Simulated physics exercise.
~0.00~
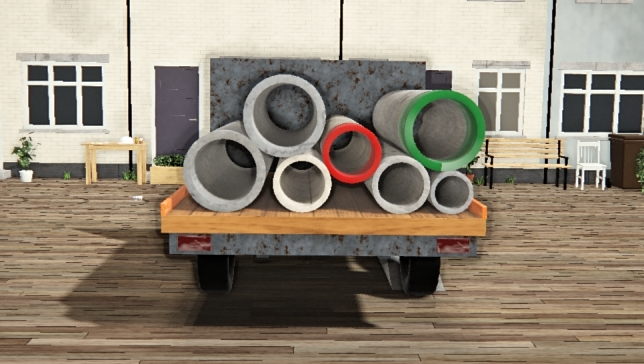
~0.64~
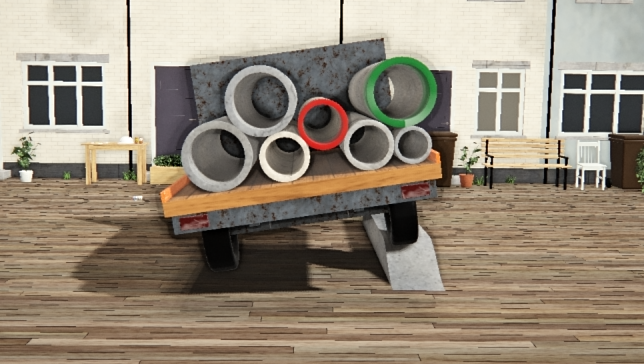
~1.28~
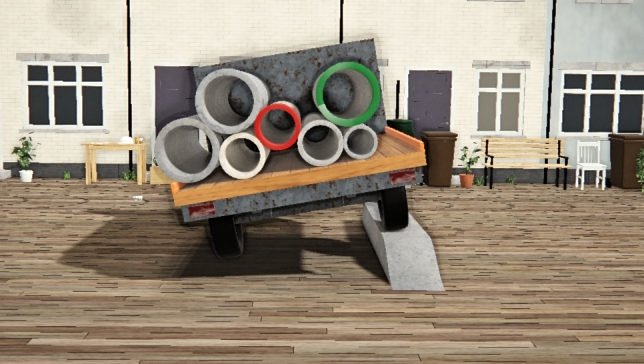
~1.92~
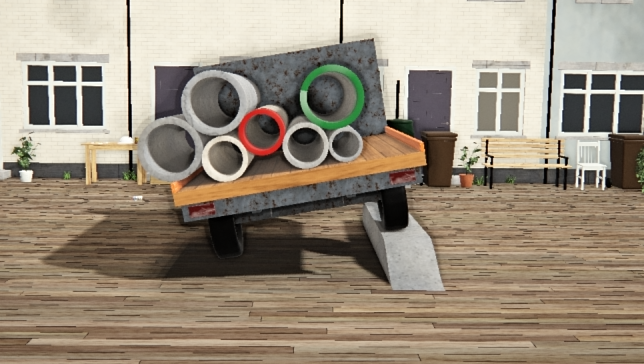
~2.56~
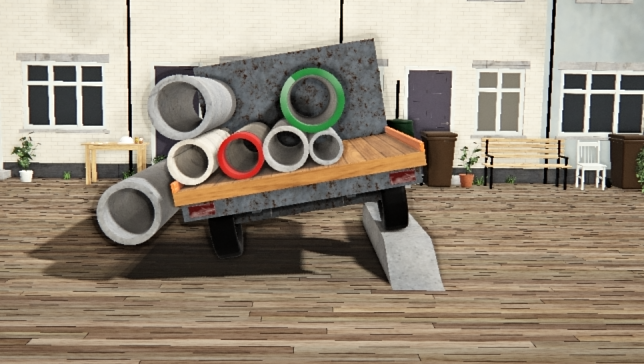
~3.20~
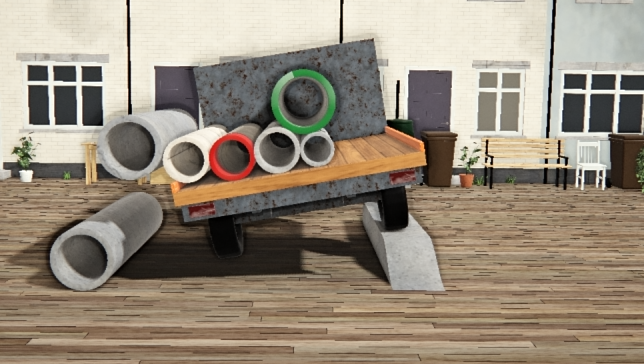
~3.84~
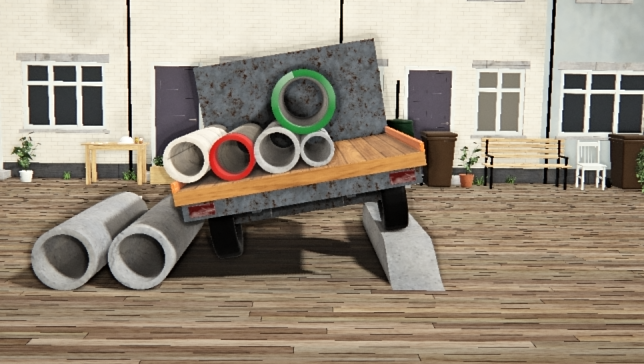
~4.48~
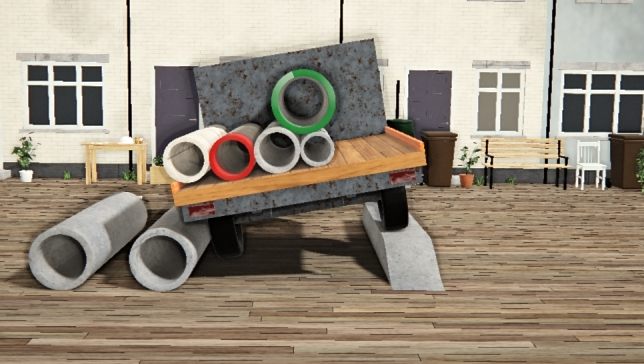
Paved yard outside houses, a trailer tilting over a ramp, two grey pipes rolling off left, red and green ones staying aboard.
